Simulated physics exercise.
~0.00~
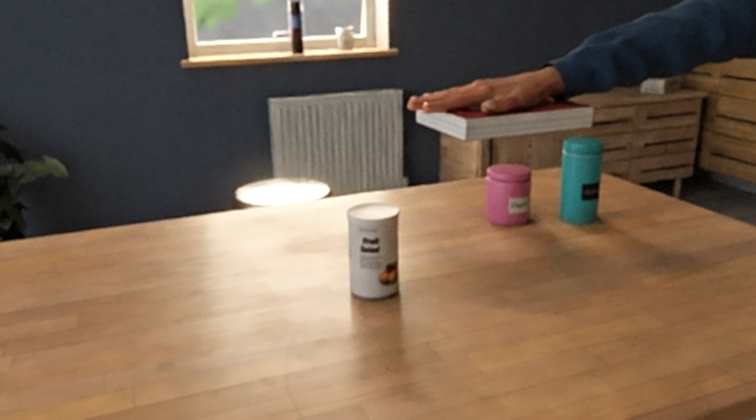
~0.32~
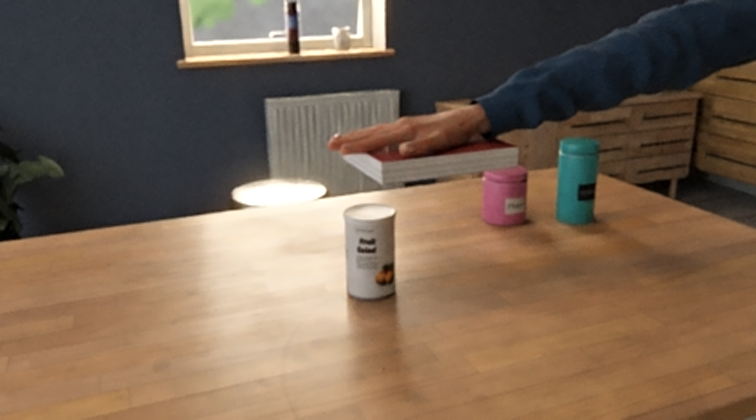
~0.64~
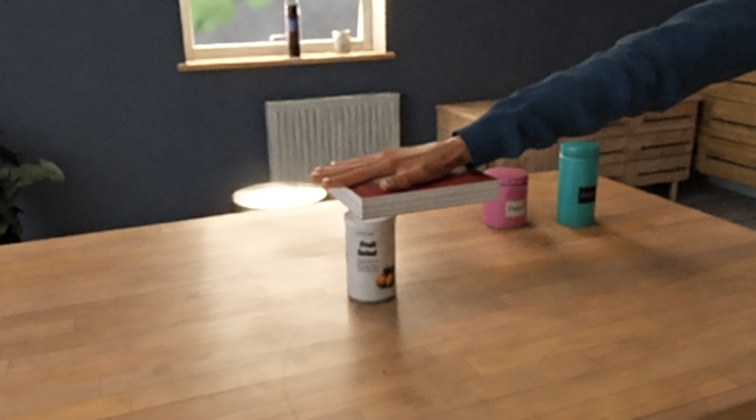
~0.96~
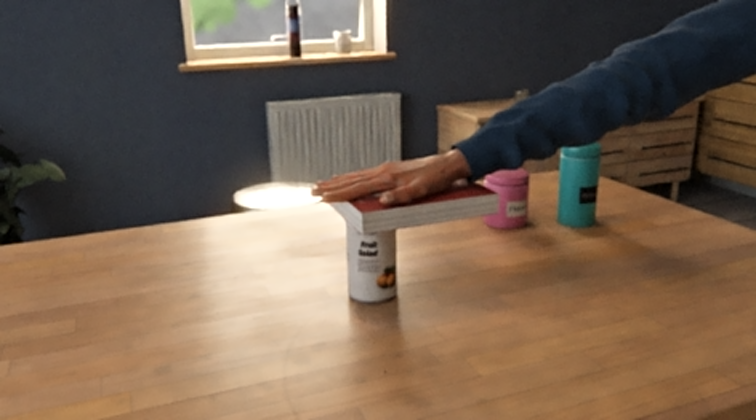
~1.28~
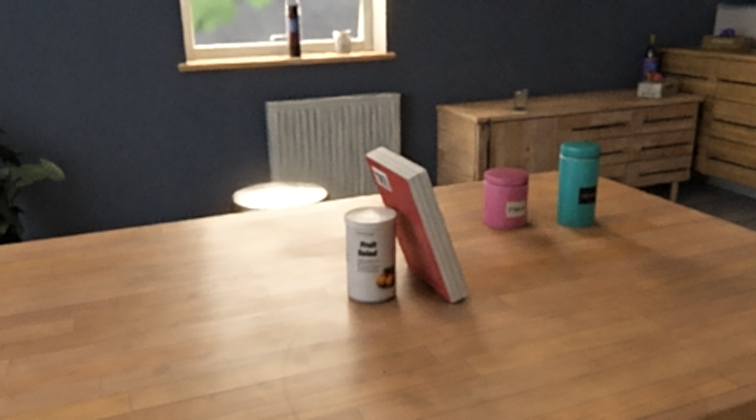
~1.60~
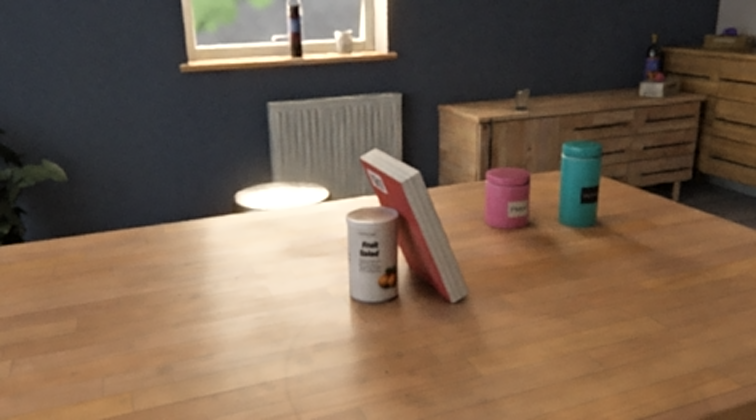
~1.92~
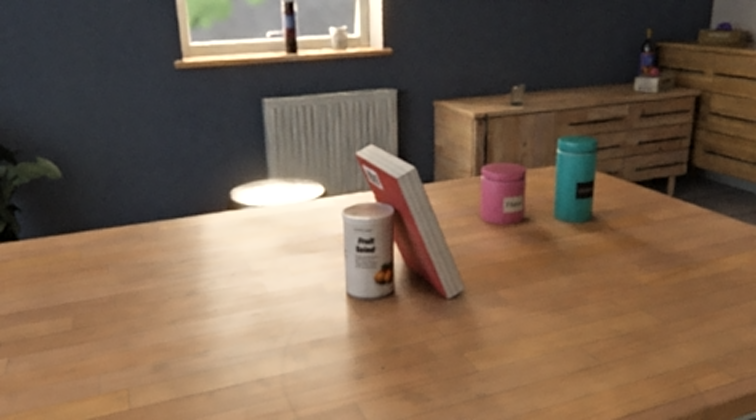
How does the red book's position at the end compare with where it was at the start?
At the start the red book was held flat in the air above the pink jar, under a hand. By the end it was farther left and lower, standing tilted on the table and leaning against the white tin.
